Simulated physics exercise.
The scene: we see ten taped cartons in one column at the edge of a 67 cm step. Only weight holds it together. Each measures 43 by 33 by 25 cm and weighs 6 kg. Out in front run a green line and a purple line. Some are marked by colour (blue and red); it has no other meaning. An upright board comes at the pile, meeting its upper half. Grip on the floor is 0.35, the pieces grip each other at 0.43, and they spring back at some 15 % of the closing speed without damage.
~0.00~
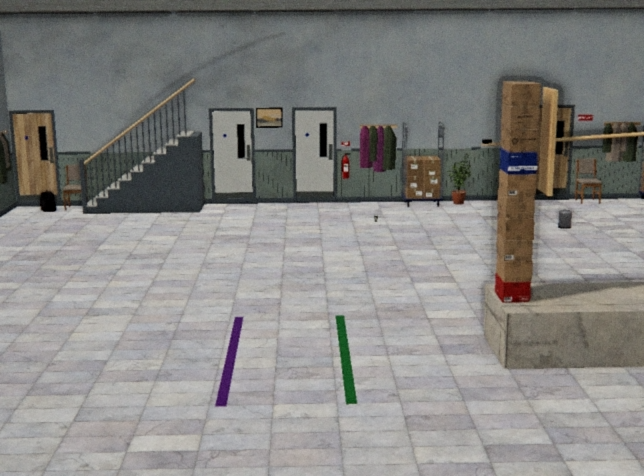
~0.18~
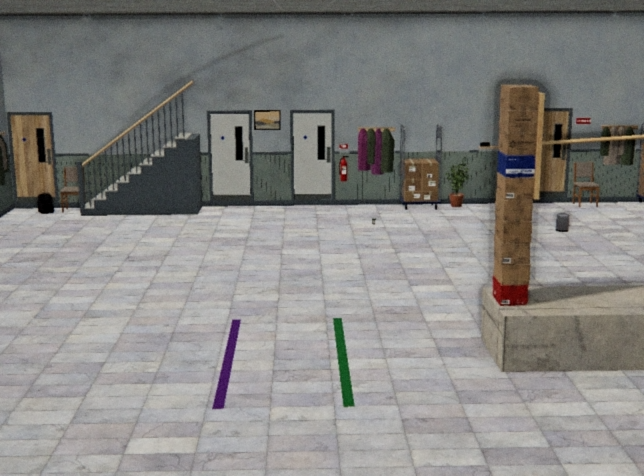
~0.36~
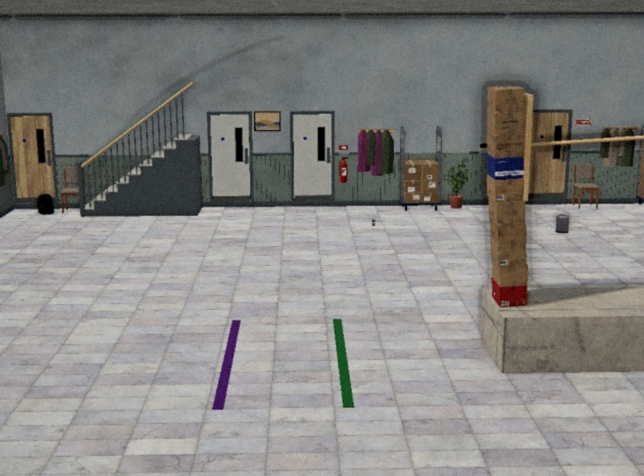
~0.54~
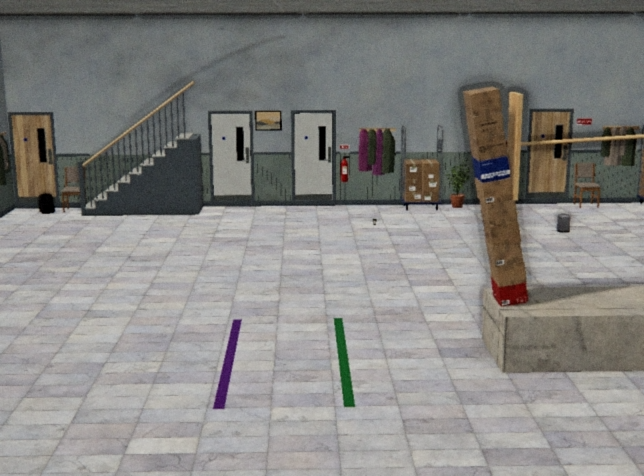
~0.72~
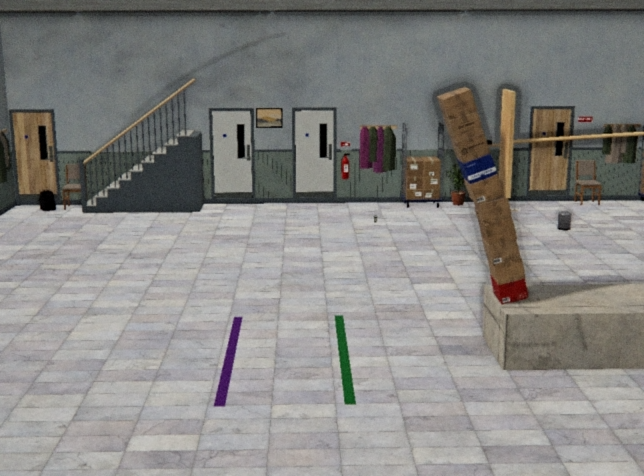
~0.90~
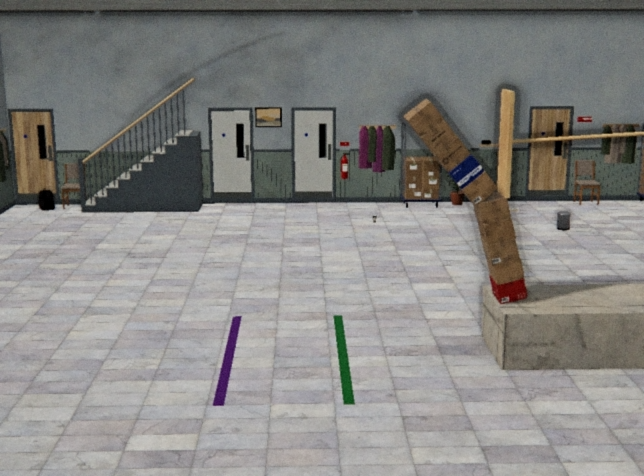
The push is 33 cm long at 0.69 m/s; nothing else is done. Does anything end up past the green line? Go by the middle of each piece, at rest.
At least one ends past the green line.
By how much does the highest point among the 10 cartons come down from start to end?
Some 125 cm lower.
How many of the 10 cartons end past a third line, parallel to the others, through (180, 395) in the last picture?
The count is 0.
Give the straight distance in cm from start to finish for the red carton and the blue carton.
About: Red 0, blue 270.
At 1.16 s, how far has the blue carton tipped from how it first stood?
Roughly 80°.
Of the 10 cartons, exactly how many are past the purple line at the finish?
0 of them.
By 1.16 s, none of the 10 cartons past the green line, 10 disturbed; blue carton on its side; red carton tilted 12°.
By 1.56 s, 2 of the 10 cartons past the green line; blue carton on its side; red carton tilted 12°.
When it is over (2.5 s), 3 of the 10 cartons past the green line; blue carton on its side; red carton tilted 12°. The farthest middle lies 91 cm beyond that line. In pixels of the last frame, middles, blue carton near (372, 340), red carton near (508, 286).
